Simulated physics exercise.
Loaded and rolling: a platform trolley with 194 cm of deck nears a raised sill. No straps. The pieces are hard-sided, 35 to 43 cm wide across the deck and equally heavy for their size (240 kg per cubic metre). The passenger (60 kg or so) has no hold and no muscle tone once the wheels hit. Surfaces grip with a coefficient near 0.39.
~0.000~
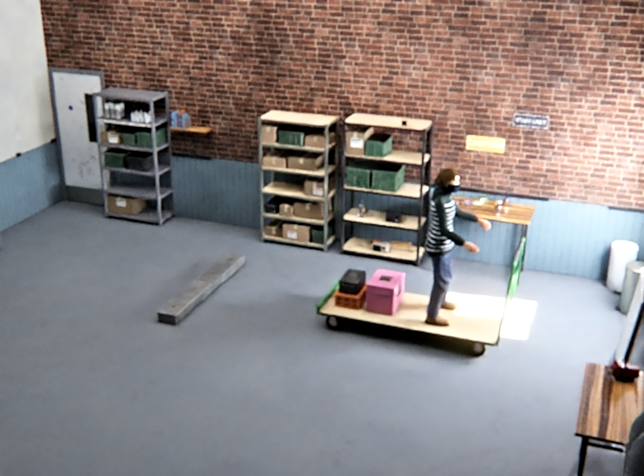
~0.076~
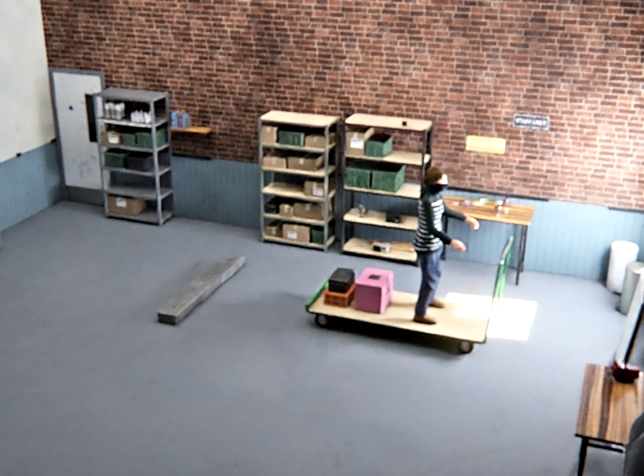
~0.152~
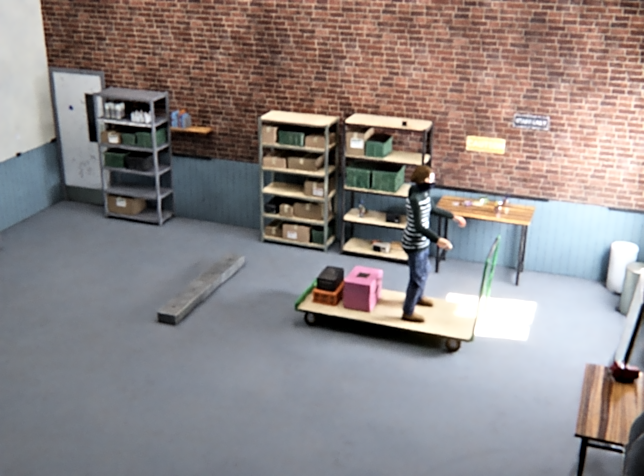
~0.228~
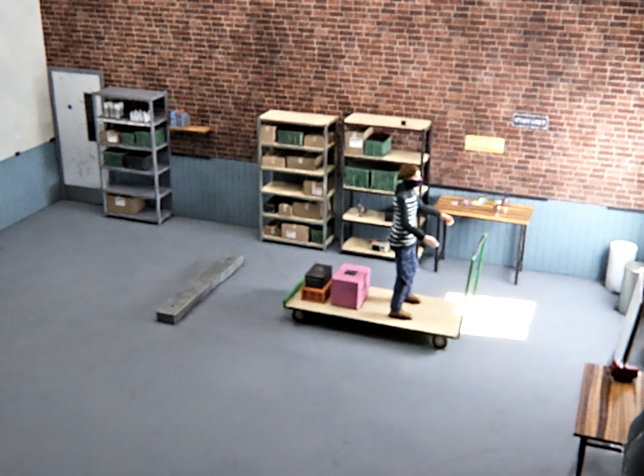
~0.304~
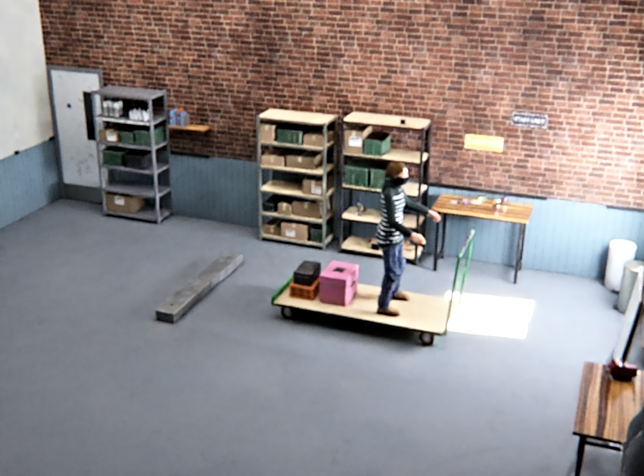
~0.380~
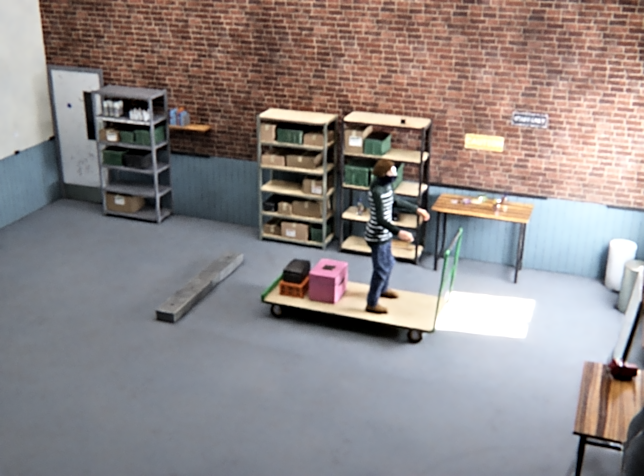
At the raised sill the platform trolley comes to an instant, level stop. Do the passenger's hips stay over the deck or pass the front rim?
In the end the passenger's hips stay over the deck.
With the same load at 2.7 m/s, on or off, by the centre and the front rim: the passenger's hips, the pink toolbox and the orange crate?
Then hips off, pink on, orange on.
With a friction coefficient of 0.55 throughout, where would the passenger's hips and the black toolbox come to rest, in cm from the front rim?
In that case hips 30 behind, black 40 past.
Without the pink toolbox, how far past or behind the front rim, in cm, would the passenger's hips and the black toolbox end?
In that case hips 60 behind, black 60 past.
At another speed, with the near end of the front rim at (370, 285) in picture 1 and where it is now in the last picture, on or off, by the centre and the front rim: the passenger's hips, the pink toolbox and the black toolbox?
Then hips off, pink on, black off.
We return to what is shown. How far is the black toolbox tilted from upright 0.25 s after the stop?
It is tilted some 20°.
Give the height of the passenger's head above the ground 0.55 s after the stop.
Some 100 cm up.
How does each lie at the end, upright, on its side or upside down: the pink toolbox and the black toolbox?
At rest: Pink upright, black upside down.
After 0.92 s the deck stops.
After 1.17 s the passenger's hips are 76 cm behind the rim, near (261, 232) in the last picture's view.
After 1.47 s the passenger's hips are 47 cm behind the rim, near (238, 244) in the last picture's view.
After 1.92 s the passenger's hips are 34 cm behind the rim, near (228, 243) in the last picture's view.
At rest, 3.7 s, past the rim, black toolbox; behind it, orange crate, pink toolbox and the passenger's hips.
